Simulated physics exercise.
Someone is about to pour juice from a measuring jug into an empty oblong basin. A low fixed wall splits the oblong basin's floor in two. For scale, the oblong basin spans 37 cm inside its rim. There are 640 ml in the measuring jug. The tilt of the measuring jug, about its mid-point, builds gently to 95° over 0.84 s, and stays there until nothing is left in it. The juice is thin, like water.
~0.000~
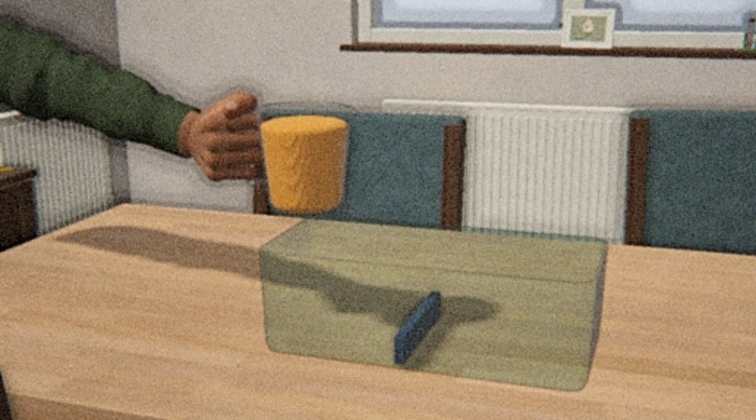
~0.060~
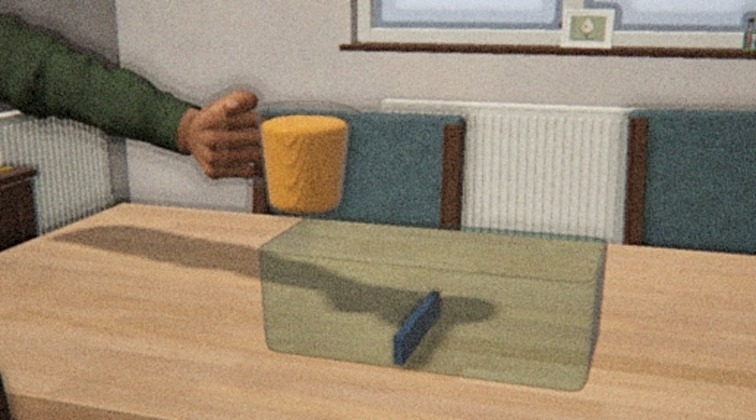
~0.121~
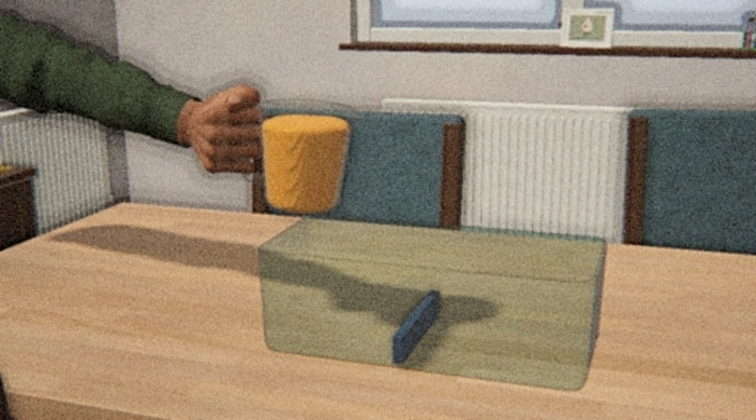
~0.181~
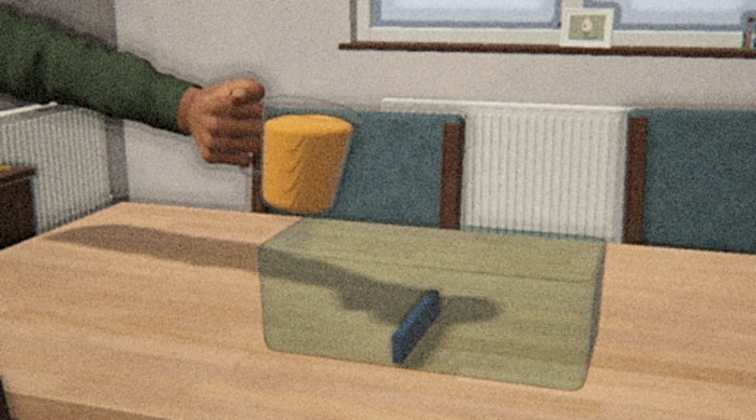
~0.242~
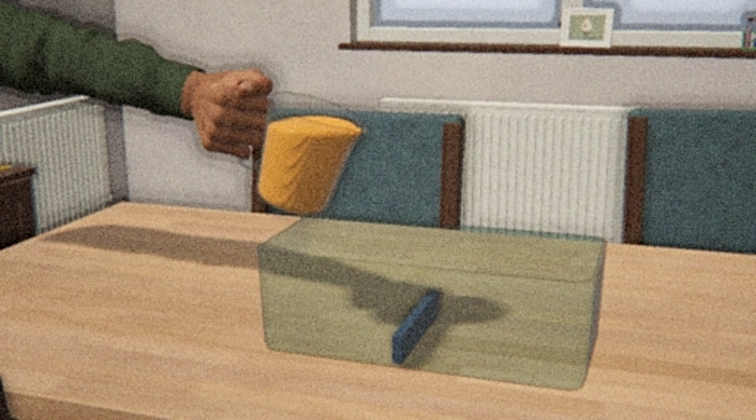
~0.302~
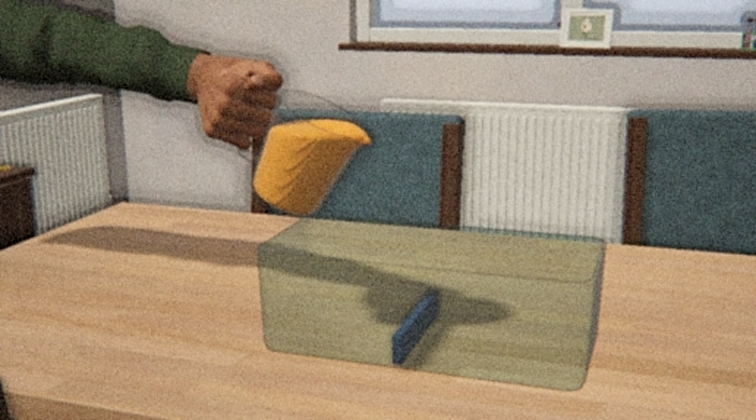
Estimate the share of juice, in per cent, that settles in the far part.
Roughly 46 per cent is past the wall.
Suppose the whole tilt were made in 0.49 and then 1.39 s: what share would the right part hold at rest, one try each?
In turn about 40 and 55 per cent.
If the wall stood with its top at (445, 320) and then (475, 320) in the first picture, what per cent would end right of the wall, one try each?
In turn about 10 and 10 per cent.
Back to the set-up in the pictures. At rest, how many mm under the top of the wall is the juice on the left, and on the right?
Left about 20 mm, right about 24 mm.
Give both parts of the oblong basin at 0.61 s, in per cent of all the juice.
Some 7 per cent left and 10 right.
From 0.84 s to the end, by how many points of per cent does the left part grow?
Some 22 per cent.
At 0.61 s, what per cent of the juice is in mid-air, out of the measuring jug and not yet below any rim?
Near 18 in a hundred.
After 0.61 s the tilt is 79° and 65 per cent is still to pour, 7 is left of the wall and 11 right of it.
After 0.84 s the tilt is 95° and 22 per cent is still to pour, 31 is left of the wall and 36 right of it.
After 1.08 s the tilt is 95° and 5 per cent is still to pour, 48 is left of the wall and 45 right of it.
After 1.34 s the tilt is 95° and 1 per cent is still to pour, 53 is left of the wall and 45 right of it.
In the end 54 per cent lies left of the wall, 46 right of it and 0 outside.
